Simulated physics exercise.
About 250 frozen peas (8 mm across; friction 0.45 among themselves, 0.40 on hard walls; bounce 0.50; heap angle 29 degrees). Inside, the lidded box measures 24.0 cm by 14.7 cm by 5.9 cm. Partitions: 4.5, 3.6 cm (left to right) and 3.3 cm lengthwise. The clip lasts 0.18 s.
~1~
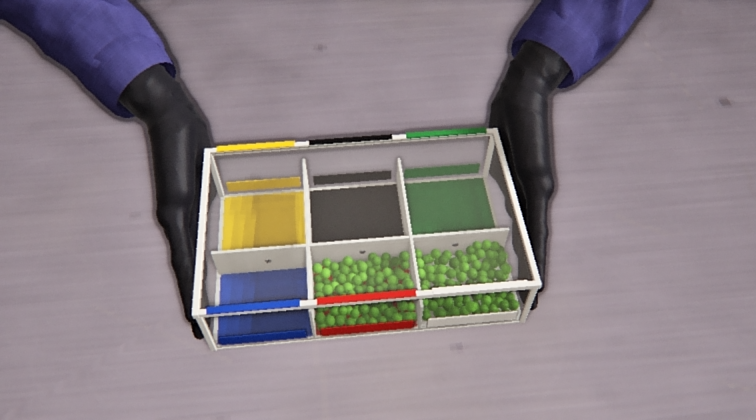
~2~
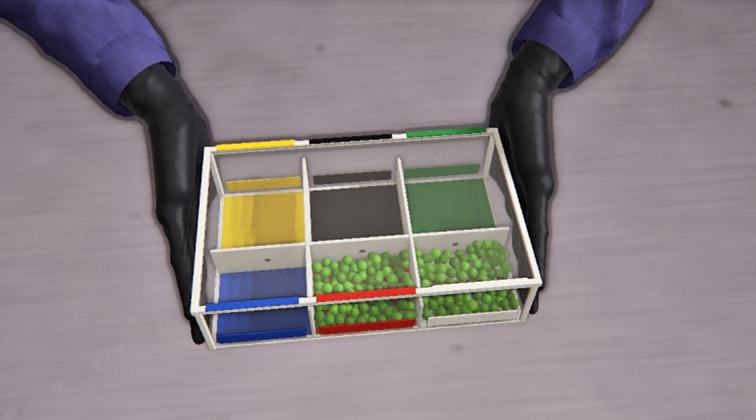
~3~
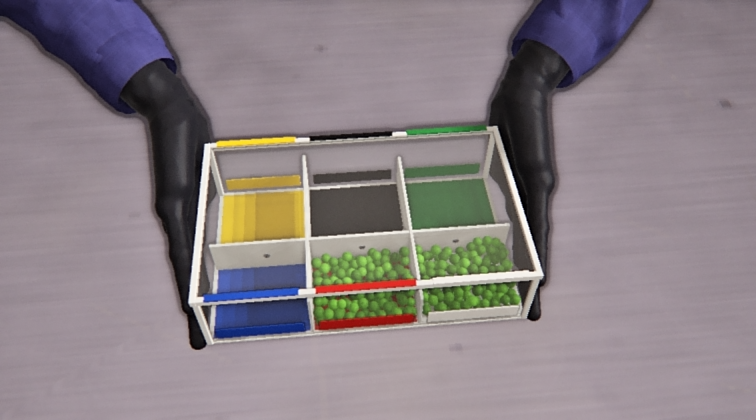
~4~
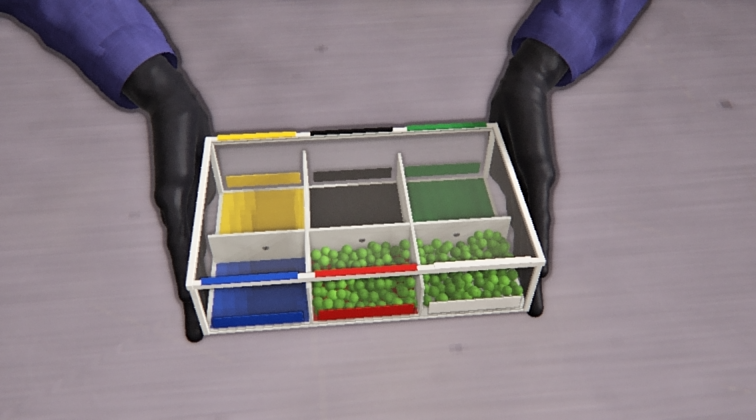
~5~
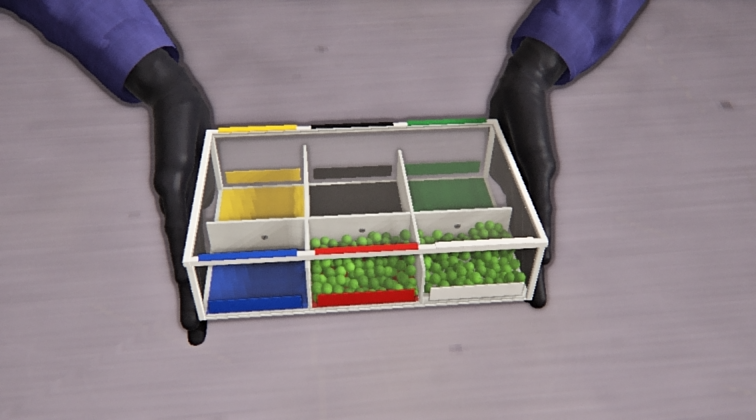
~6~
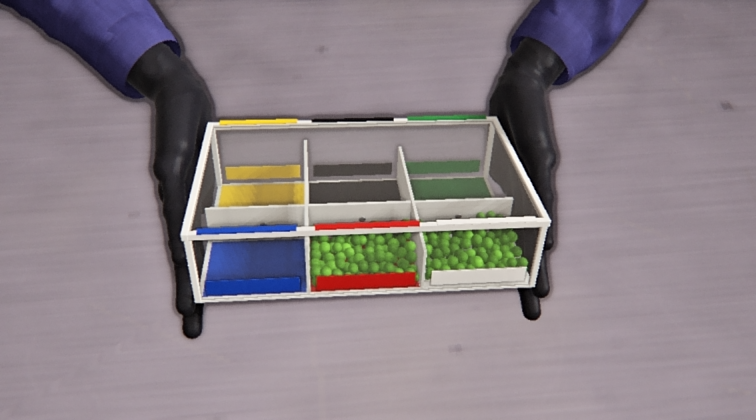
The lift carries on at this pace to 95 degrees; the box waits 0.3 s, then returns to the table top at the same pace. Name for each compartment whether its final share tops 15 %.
Red compartment: Under; blue compartment: Under; green compartment: Over; yellow compartment: Under; white compartment: Under; black compartment: Over.
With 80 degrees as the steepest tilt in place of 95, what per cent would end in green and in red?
Green 30; red 30.
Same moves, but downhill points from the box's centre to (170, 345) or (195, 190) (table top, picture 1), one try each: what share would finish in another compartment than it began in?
Some 50 and 85 per cent.
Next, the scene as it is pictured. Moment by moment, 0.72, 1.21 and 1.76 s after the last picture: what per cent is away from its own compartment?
In turn: 70, 90, 90.
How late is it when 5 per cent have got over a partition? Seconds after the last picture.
At about 0.50 s.
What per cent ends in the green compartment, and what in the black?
Green 60, black 30.
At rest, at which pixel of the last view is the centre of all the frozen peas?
Around (428, 202).
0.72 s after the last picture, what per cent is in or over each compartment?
Red 15, blue 0, green 45, yellow 0, white 15, black 25.
Then, 0.72 s after the last picture, tilt 95 degrees; red 15 %, green 45 %, white 15 %, black 25 %.
Then, 1.21 s after the last picture, tilt 52 degrees; red 5 %, green 60 %, white 5 %, black 30 %.
Then, 1.76 s after the last picture, tilt 0 degrees; red 5 %, green 60 %, white 5 %, black 30 %.
In the end, red 5 %, blue 0 %, green 60 %, yellow 0 %, white 5 %, black 30 %.
